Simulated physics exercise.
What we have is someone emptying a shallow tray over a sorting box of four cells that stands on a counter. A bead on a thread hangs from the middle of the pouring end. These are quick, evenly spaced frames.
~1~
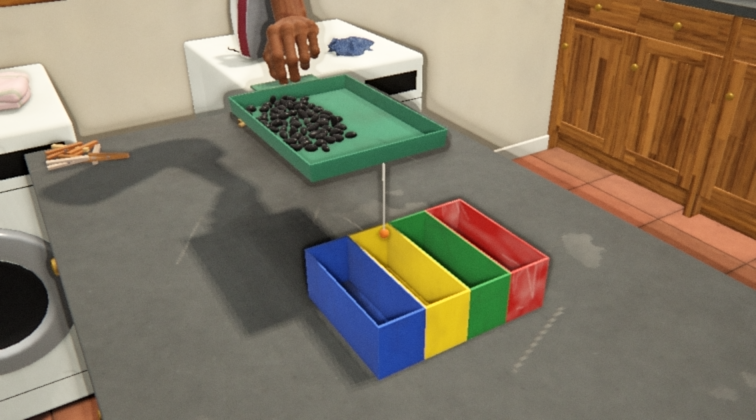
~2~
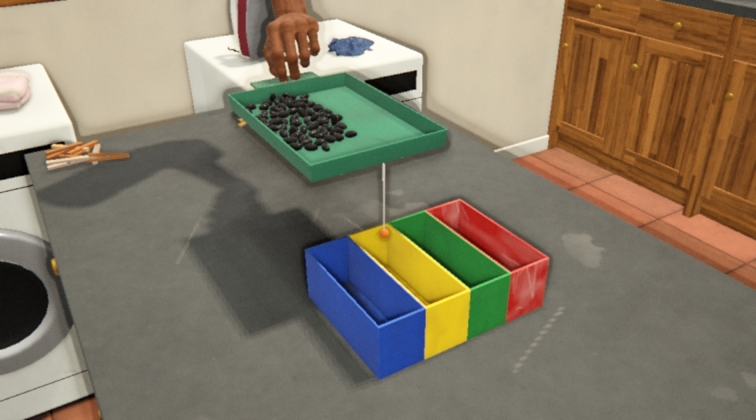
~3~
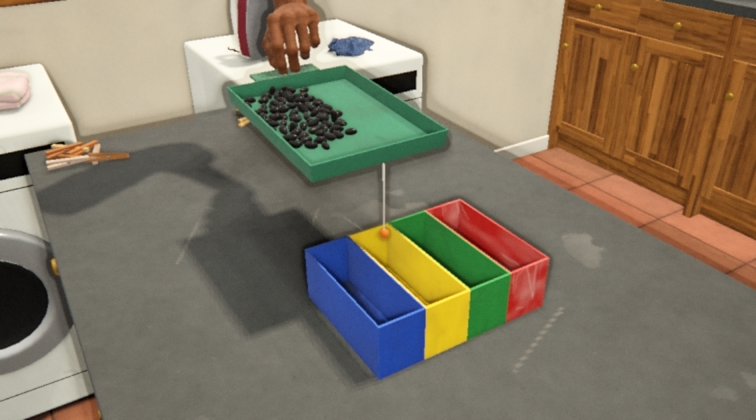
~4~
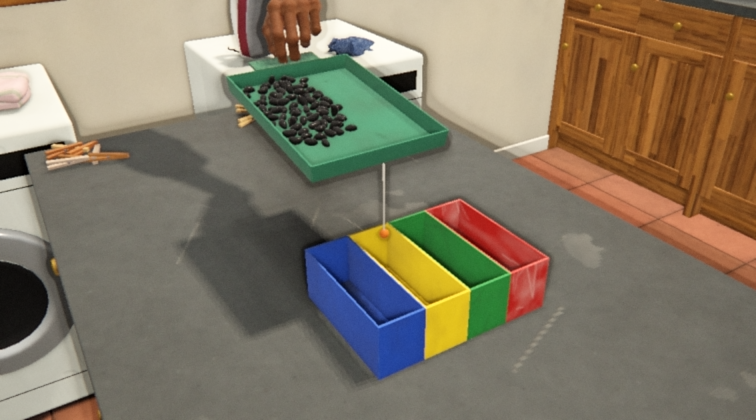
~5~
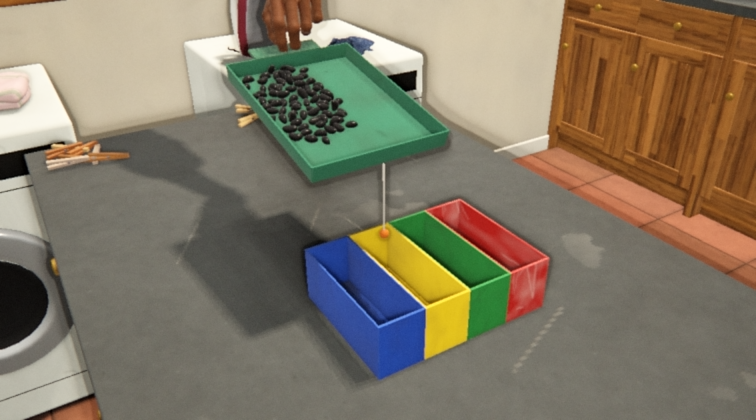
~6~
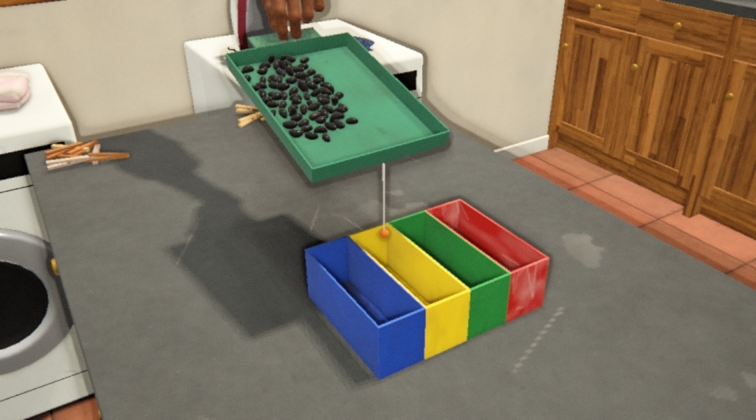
A green tray of black beans tilted gradually as a hand raised its far end, while an orange bead hung still from its near end above a box with blue, yellow, green and red cells.
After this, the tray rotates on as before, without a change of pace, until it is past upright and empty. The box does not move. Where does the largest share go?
Most goes to the blue cell.
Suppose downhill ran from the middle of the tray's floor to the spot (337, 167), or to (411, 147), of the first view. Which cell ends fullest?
One: That blue cell. Two: The cell in green.
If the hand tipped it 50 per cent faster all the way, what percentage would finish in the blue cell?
It comes to 40 per cent or so.
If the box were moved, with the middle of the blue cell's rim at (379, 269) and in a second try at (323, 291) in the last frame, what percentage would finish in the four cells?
In turn 70 and 100 in a hundred.
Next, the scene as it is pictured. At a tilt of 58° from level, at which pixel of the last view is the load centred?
At about (353, 130).
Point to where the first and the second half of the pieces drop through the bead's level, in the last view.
Early half (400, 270), late half (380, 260).
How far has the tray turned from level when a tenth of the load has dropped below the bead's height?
Roughly 110°.
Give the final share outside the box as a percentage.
Some 10 per cent.
Soon, tray tipped steeply; all on the tray.
A while on, tray tipped right over; nearly all on the tray; a stray few in the blue cell.
Towards the end, tray tipped past a quarter turn; about a third in the blue cell; about a quarter in the yellow cell; about a quarter in the green cell; a stray few in the red cell; a small part falling or outside the box.
Finally, tray tipped past a quarter turn; about a third in the blue cell; about a quarter in the yellow cell; about a quarter in the green cell; a stray few in the red cell; a small part outside the box.
